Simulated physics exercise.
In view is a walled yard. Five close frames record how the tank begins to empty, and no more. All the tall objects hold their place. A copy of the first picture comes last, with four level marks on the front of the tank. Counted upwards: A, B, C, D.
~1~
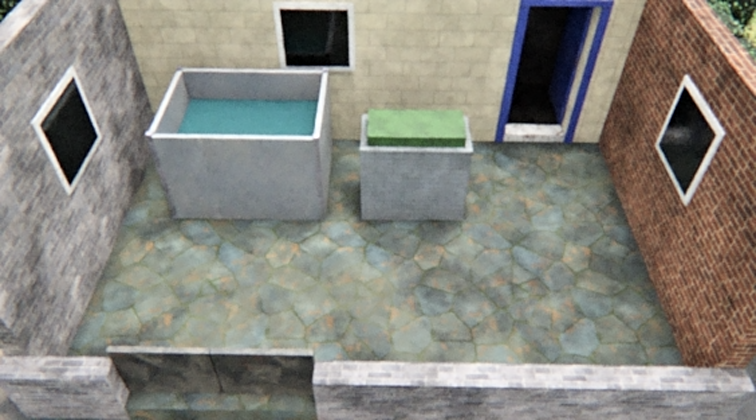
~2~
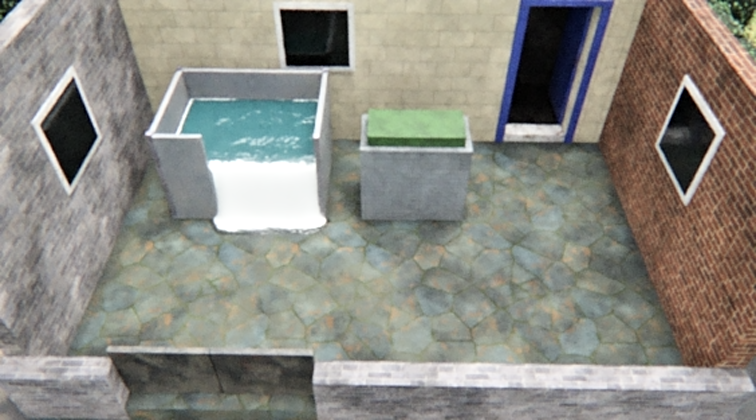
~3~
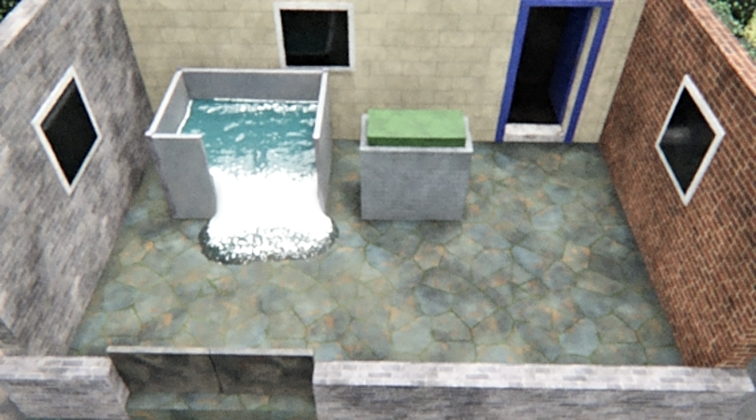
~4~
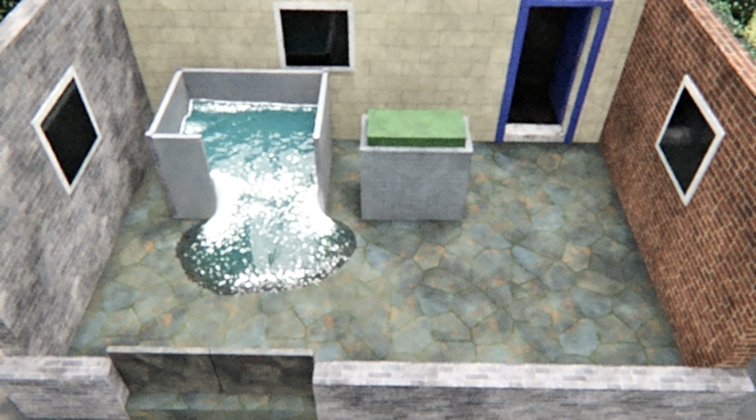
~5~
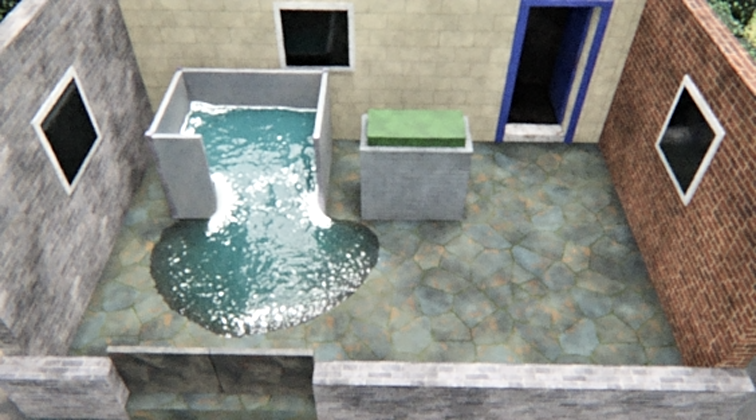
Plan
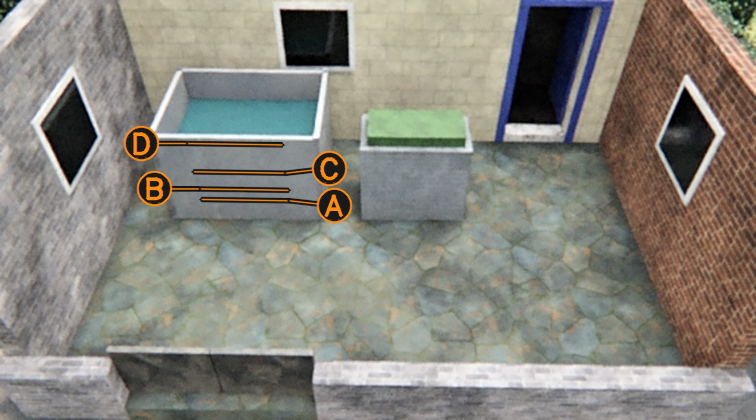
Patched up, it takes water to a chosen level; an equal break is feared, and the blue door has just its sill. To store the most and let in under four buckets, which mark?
Choose C.
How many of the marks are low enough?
Three of them.
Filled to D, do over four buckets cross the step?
Yes.
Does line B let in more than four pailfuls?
No.
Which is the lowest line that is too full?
It is D.
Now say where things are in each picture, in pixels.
Water in the tank at rest, its middle at (249, 130); foot of the blue doorway at (533, 141); shut gate at (213, 356), in the first picture.
In the second picture, 2 % of the ground under water, visible out to (321, 223).
In the third picture, 5 % of the ground under water, visible out to (210, 251).
In the fourth picture, 9 % of the ground under water, visible out to (221, 286).
In the fifth picture, 15 % of the ground under water, visible out to (203, 316).
In orange, A at (245, 200); B at (243, 189); C at (239, 172); D at (234, 144); from the bottom up A, B, C, D.
With A, nothing gets over.
With B, nothing gets over.
With C, a bucket or two gets in.
With D, some 15 bucketfuls get in.
